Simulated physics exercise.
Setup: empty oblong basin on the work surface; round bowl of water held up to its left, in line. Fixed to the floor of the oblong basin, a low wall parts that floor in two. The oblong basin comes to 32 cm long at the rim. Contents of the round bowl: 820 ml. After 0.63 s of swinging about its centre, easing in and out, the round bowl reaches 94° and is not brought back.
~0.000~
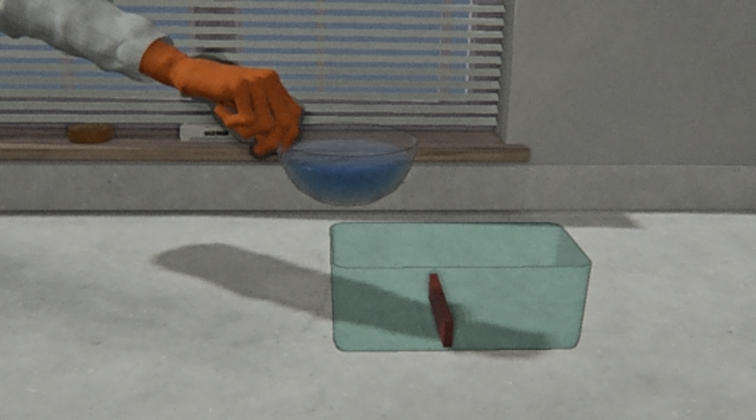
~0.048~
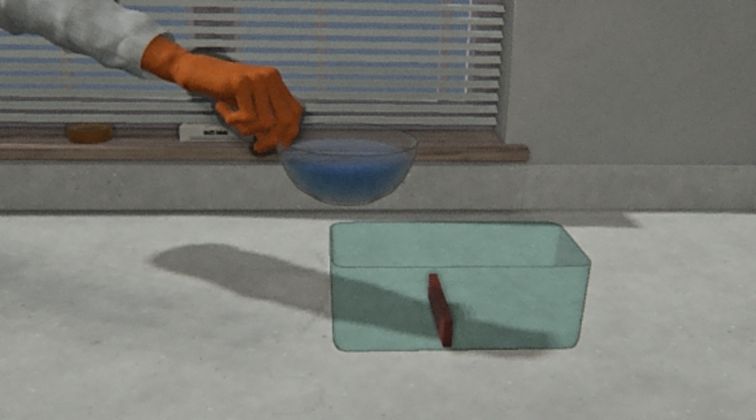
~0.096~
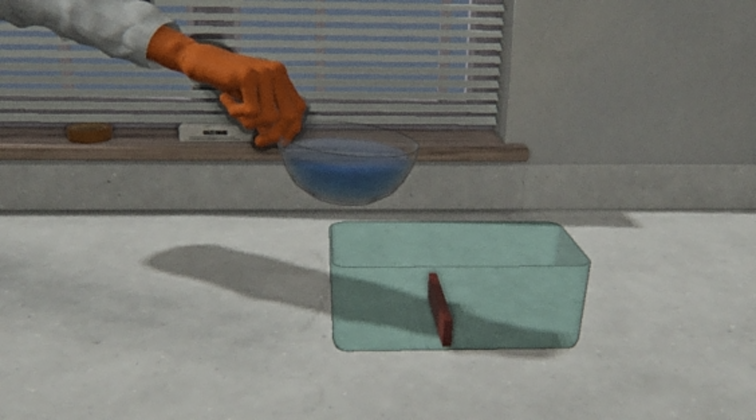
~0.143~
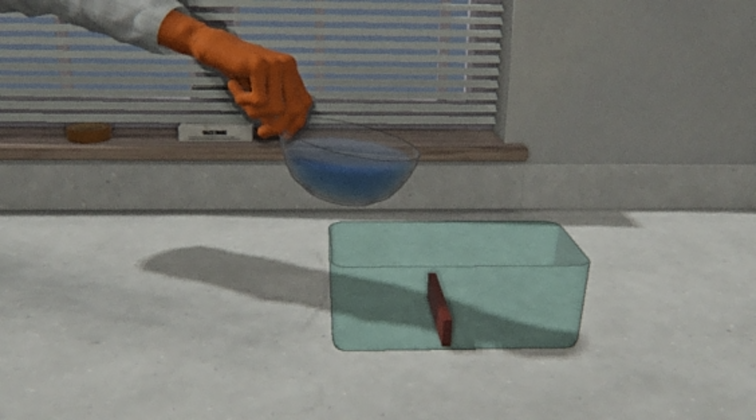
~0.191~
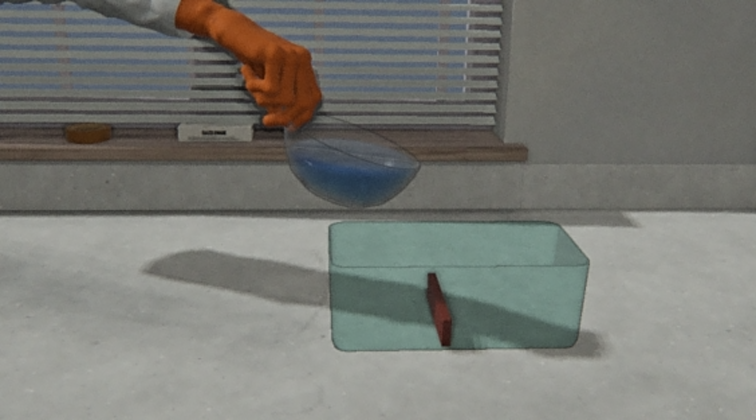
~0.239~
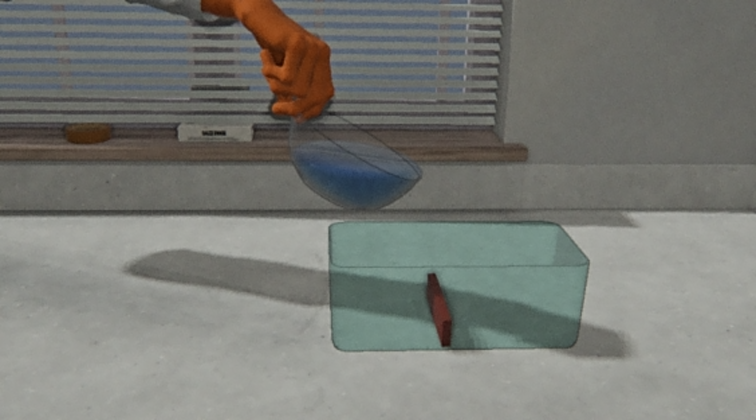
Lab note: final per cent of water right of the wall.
Approx. 51 %.
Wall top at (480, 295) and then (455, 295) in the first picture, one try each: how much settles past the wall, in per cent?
10 per cent first, 30 per cent second.
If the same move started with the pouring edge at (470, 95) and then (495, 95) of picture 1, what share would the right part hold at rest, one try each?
I'd say 80 percent on the first go, 75 percent on the next.
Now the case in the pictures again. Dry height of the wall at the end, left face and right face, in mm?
Left side: Around 20 mm. Right side: Around 22 mm.
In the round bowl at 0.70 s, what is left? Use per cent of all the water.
Near 1 percent, more or less.
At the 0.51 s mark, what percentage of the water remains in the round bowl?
Close to 18 percent of the liquid remains at that time.
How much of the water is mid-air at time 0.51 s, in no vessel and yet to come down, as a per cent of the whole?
Share: Roughly 28 per cent.
By 0.51 s the tilt is 85° and 18 per cent is still to pour, 17 is left of the wall and 37 right of it.
By 0.70 s the tilt is 94° and 1 per cent is still to pour, 43 is left of the wall and 51 right of it.
By 0.91 s the tilt is 94° and 0 per cent is still to pour, 47 is left of the wall and 52 right of it.
By 1.13 s the tilt is 94° and 0 per cent is still to pour, 47 is left of the wall and 51 right of it.
At rest 47 per cent lies left of the wall, 51 right of it and 1 outside.
